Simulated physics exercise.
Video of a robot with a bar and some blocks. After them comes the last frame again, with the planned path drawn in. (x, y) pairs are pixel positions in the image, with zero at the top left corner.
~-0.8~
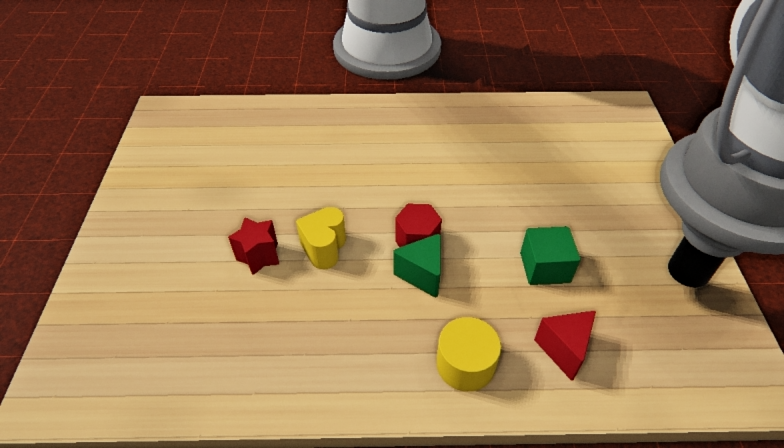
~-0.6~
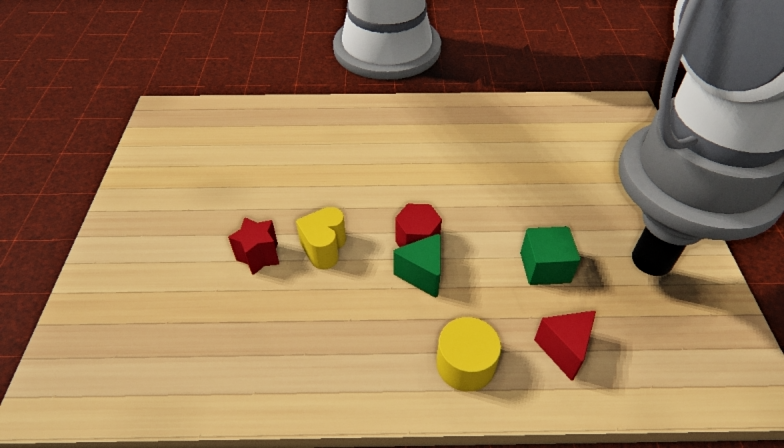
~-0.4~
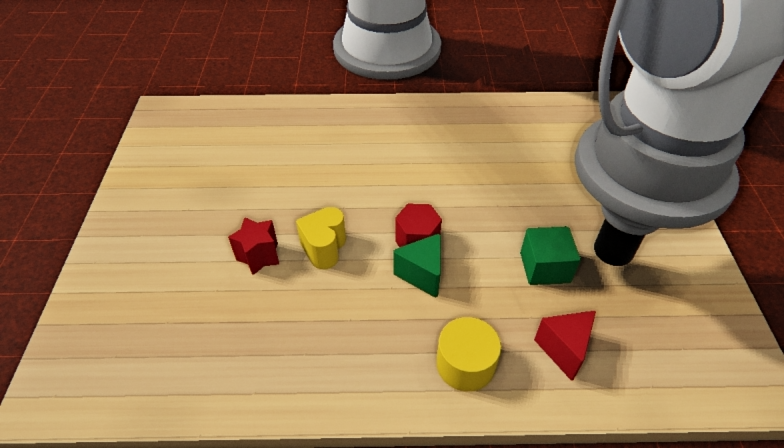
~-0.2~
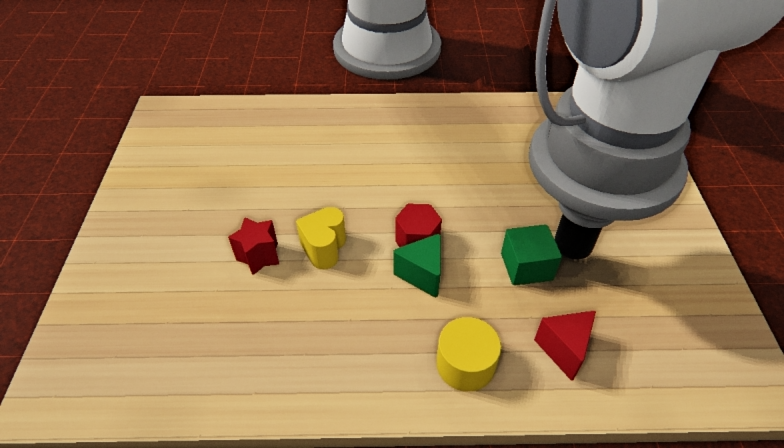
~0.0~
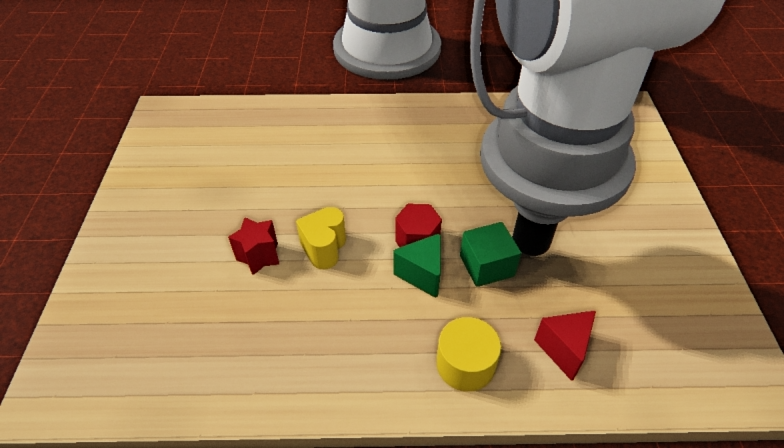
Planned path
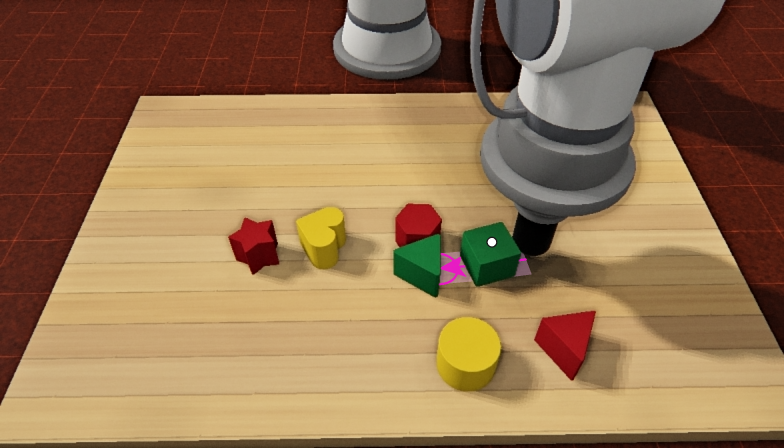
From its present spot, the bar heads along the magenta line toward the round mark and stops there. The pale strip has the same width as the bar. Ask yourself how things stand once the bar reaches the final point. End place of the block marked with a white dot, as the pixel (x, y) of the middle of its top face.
At (399, 250).
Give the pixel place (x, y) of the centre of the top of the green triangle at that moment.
I'd place it at (362, 264), taking the centre of its top.
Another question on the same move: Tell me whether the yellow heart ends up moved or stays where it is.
Right where it was.
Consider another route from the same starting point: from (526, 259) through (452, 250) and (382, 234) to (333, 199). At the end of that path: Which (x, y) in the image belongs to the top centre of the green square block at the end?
Around pixel (378, 245).
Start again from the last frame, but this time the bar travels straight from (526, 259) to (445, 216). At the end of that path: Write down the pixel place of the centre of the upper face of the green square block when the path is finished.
It should be at about (467, 239).
Path on the board, straight from (526, 259) to (439, 269); the dot is on the green square block.
The first path, step by step. Halfway along, bar at (486, 248); red hexagonal block at (412, 216), turned 20° clockwise; green triangle at (408, 256), turned 15° anticlockwise; green square block at (445, 245).
At the end, bar at (441, 252); yellow heart in place; red hexagonal block at (407, 214), turned 40° clockwise; green triangle at (362, 264), turned 15° anticlockwise; yellow round block in place; green square block at (399, 250).
